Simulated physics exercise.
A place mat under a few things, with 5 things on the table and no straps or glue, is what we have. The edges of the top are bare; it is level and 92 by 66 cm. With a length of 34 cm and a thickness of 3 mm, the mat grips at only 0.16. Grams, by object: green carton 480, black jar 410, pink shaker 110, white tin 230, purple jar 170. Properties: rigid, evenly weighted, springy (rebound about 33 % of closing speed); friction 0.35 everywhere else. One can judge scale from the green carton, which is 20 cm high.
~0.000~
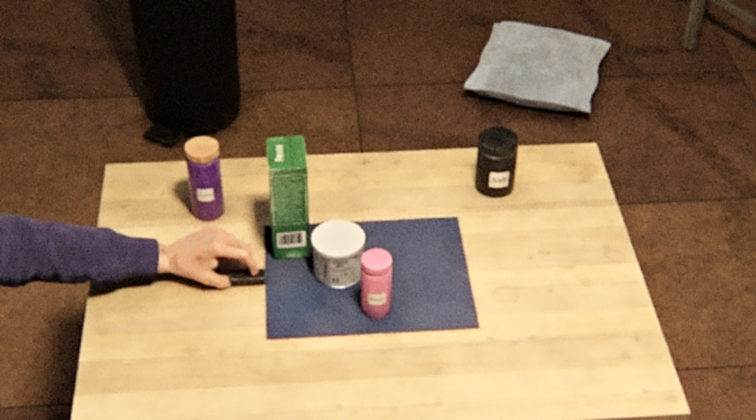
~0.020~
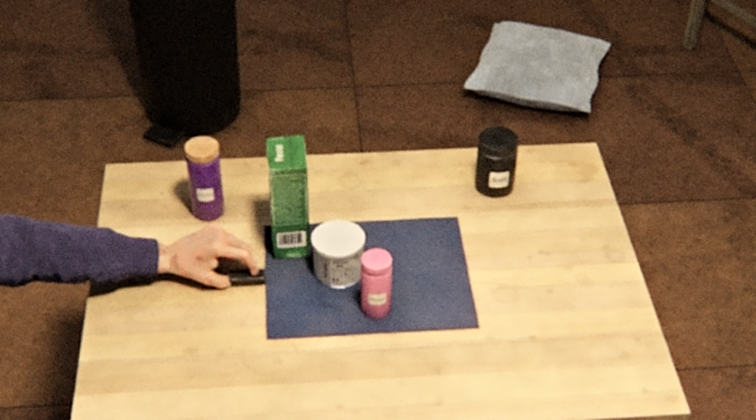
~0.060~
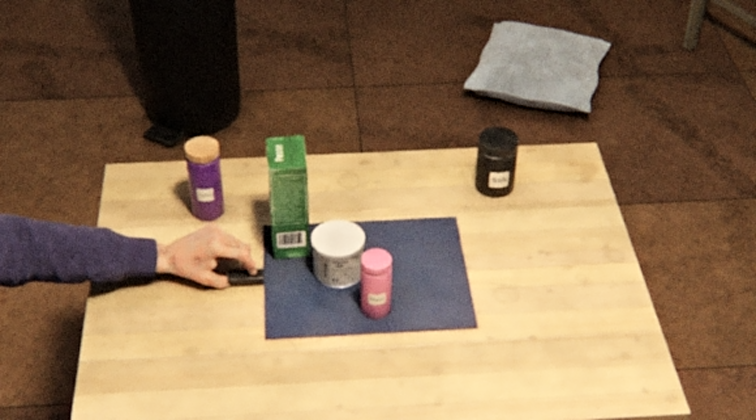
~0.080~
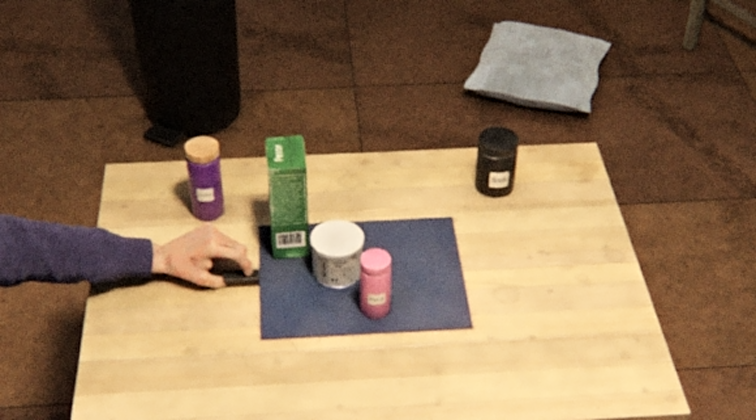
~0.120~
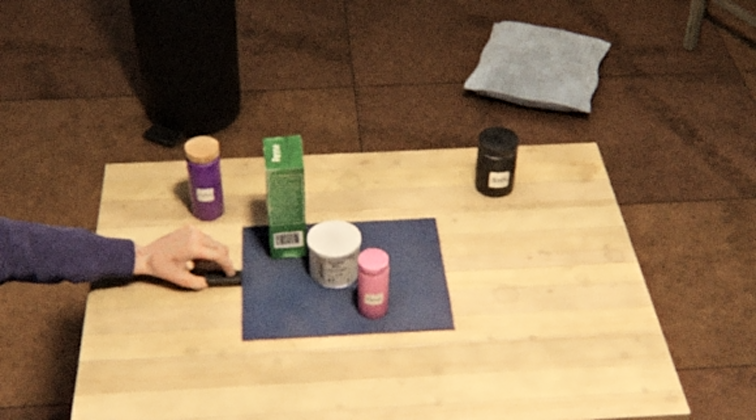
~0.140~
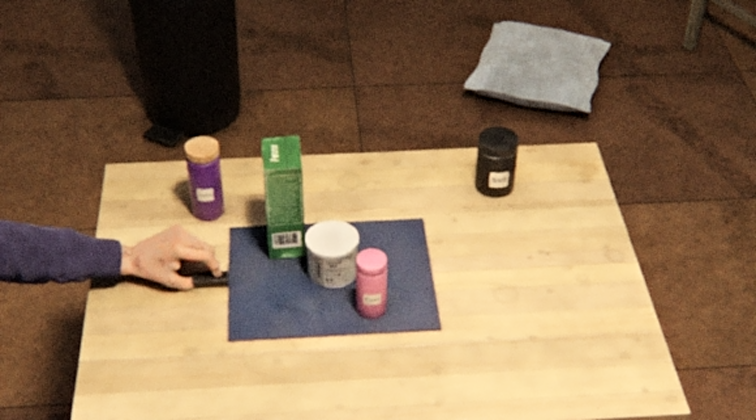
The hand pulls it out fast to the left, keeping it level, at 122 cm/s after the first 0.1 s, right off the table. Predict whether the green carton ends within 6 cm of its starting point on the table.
Not within 6 cm.
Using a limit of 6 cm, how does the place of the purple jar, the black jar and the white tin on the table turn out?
First, the purple jar stays in its position; second, the black jar stays in its position; third, the white tin is moved away.
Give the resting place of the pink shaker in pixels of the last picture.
Its centre ends close to (343, 287) in the last view.
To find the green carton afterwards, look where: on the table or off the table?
Green carton: Goes out of bounds.
By 0.44 s, mat out by 43 cm; green carton 13 cm from its spot near (211, 201); white tin 15 cm from its spot; pink shaker tilted 9°.
By 0.74 s, mat out by 79 cm; green carton tilted 44° near (134, 206); white tin 18 cm from its spot; pink shaker 5 cm from its spot.
By 1.34 s, mat out by 84 cm; green carton now off the table; white tin 18 cm from its spot; pink shaker 5 cm from its spot.
When it is over (1.6 s), off the table, green carton; not toppled but over 6 cm from the start, white tin; the other 3 within 6 cm of the start.
